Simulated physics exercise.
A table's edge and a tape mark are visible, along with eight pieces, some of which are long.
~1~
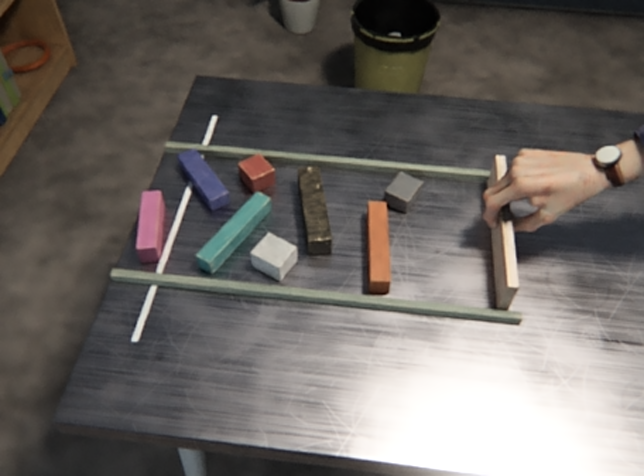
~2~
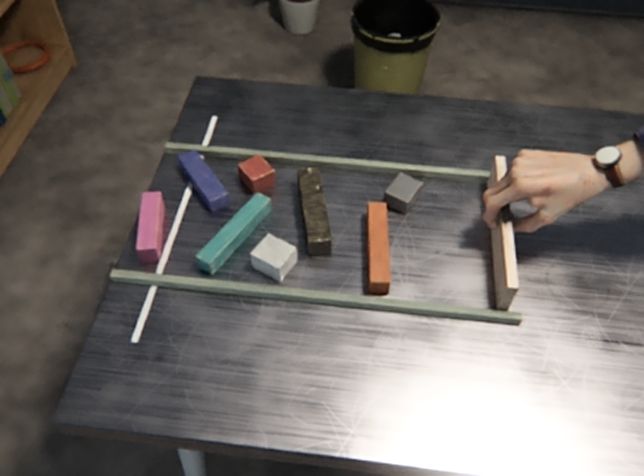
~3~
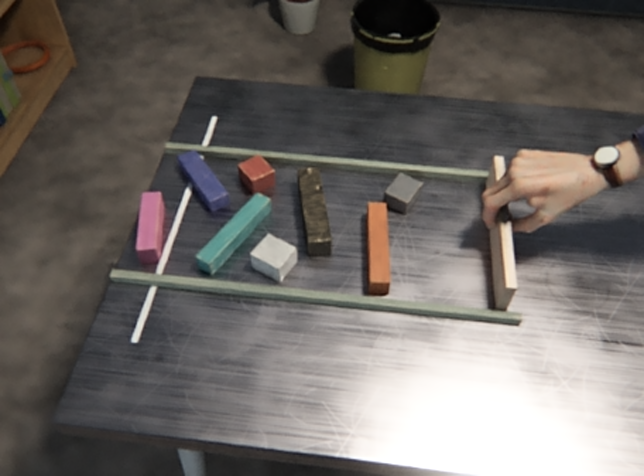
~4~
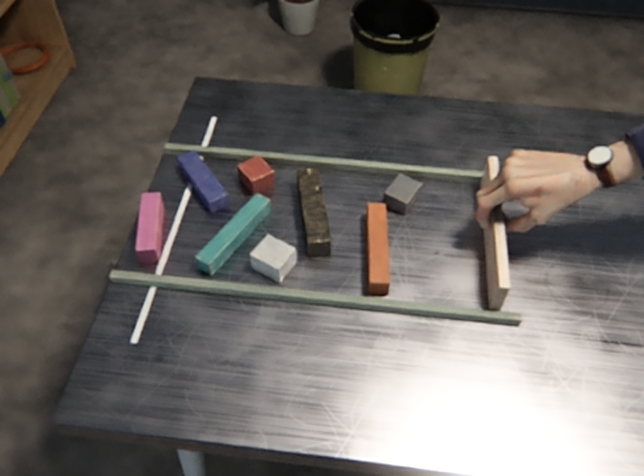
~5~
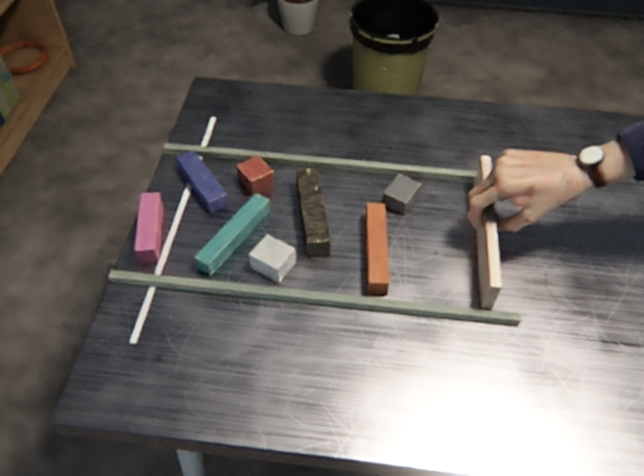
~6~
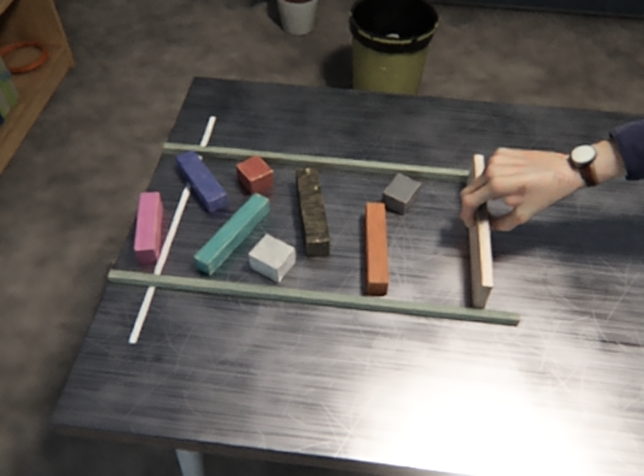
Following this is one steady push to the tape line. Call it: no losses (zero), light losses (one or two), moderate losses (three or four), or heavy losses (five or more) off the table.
Moderate losses.
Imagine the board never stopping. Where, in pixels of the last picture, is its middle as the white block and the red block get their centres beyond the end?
Near (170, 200), then near (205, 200).
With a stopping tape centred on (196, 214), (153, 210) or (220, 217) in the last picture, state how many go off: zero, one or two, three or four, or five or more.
Going tape by tape, I get three or four, then more than four, then one or two.
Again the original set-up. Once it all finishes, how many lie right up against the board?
The number is 2.
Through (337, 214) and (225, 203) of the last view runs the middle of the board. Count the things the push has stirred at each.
Tally at point one: 3; at point two: 8.
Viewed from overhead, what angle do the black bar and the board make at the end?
Misalignment: Close to 5°.
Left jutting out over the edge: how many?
Overhanging ones - 2.
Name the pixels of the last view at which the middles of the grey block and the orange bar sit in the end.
Reading them off: First (176, 176); then (161, 225).
Soon after, none off yet; pink stick at rest near (149, 227); blue bar at rest near (201, 180); turquoise bar at rest near (234, 233).
After that, none off yet; pink stick at rest near (149, 227); blue bar displaced a little near (187, 178); turquoise bar displaced a little near (202, 231).
In the end, the number that fall off is three or four; gone, red block, turquoise bar, blue bar and pink stick.
